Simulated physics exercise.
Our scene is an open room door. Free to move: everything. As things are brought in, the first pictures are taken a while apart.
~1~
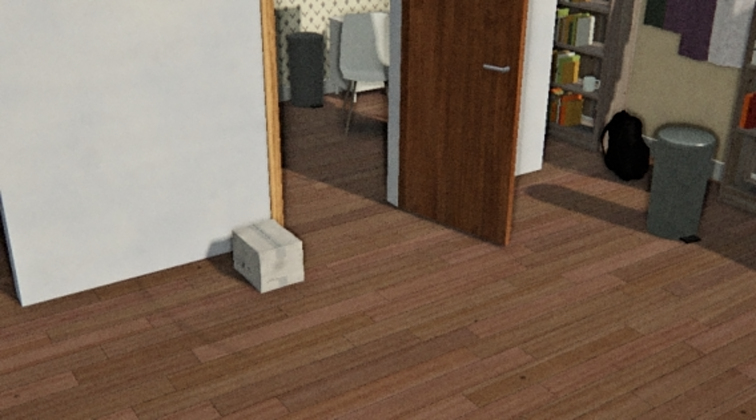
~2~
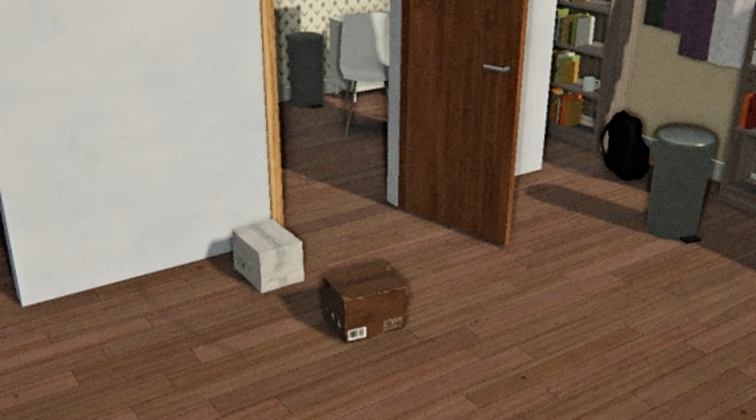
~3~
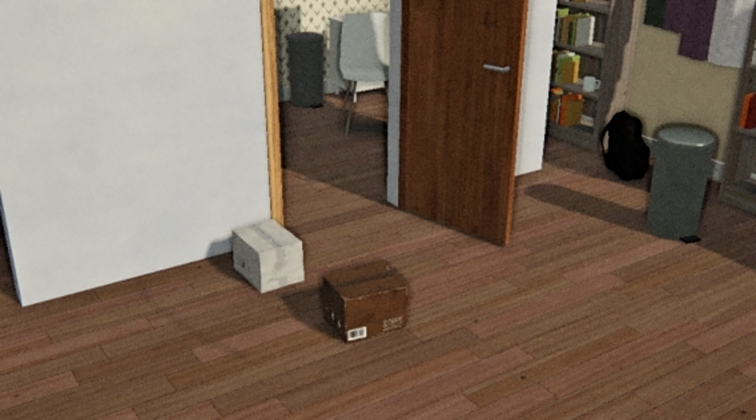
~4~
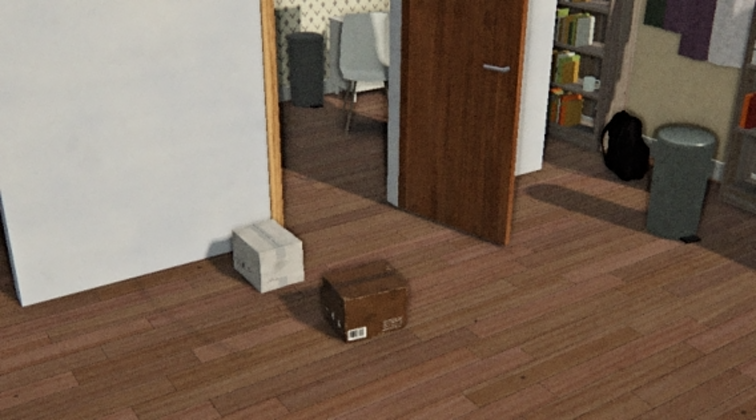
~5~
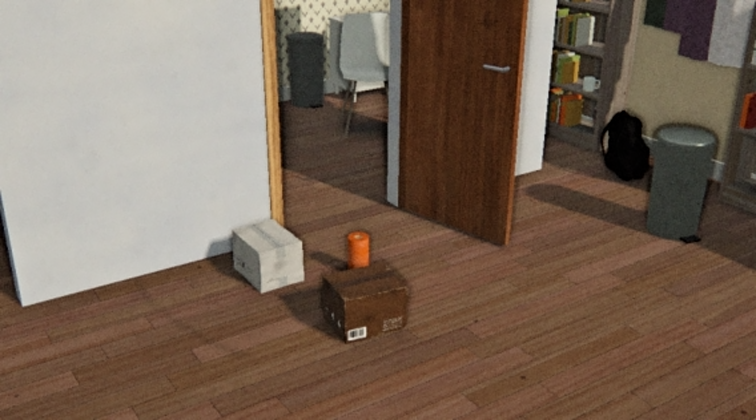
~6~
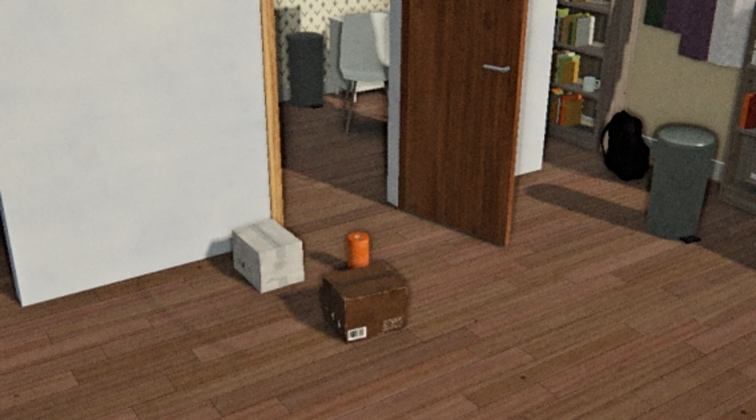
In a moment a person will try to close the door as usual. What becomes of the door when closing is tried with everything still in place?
The push succeeds.
Then, 0.70 s past the last view, door at 73°.
Then, 1.20 s past the last view, door at 30°.
Finally, door at 0°; all 3 still in place. Final places as the last picture's camera would see them, orange roll near (359, 255).
